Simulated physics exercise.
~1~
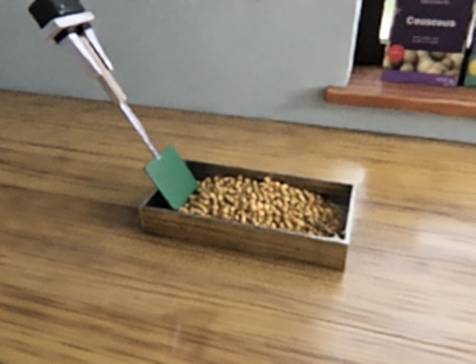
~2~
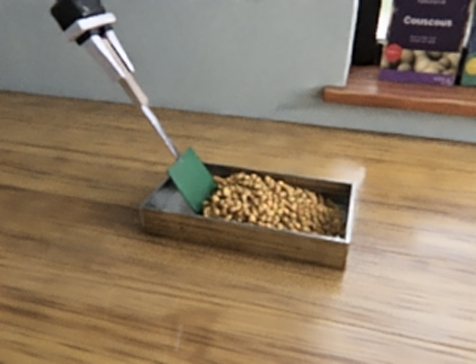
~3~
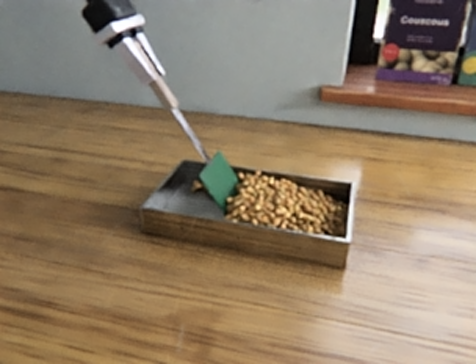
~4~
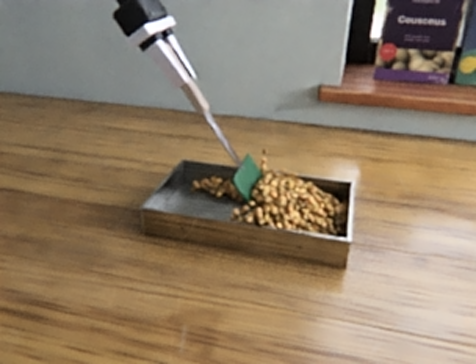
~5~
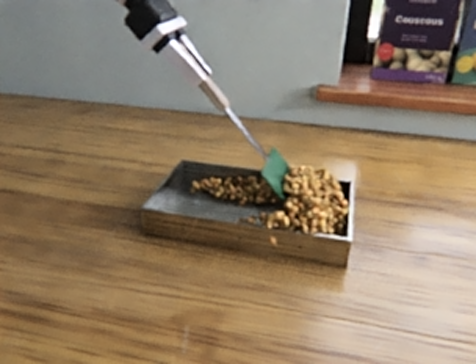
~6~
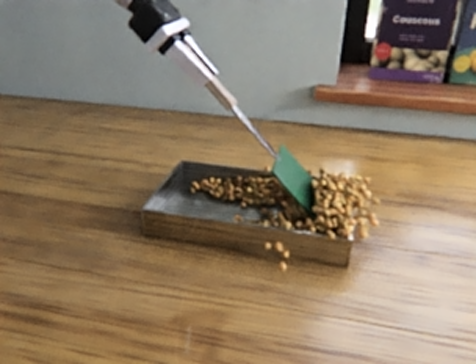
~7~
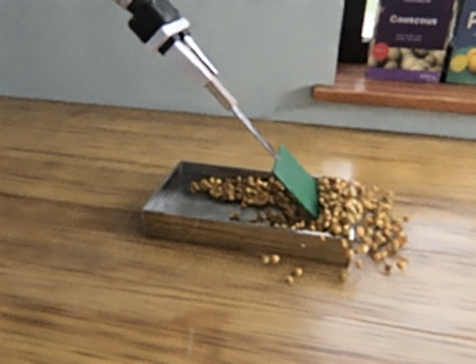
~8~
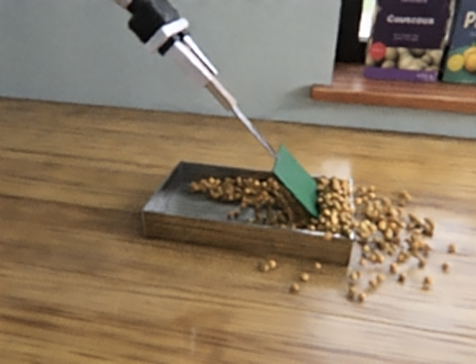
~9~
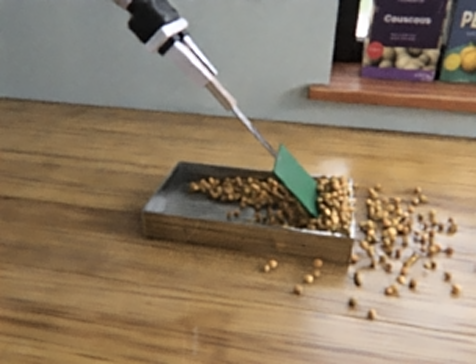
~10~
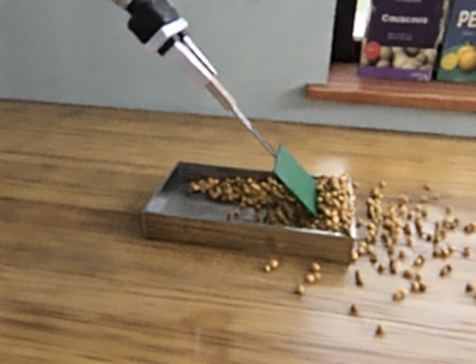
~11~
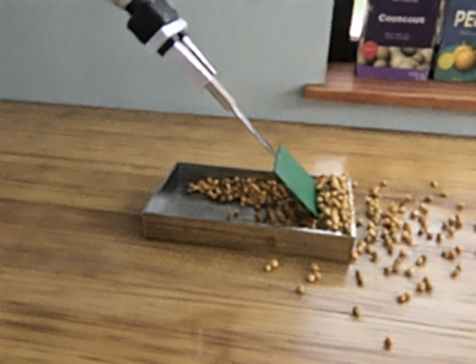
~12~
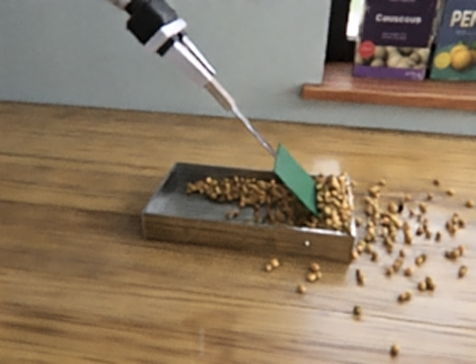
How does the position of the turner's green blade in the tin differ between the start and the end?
At the start the green blade is at the left end of the tin, and at the end it rests well to the right, near the tin's right end.
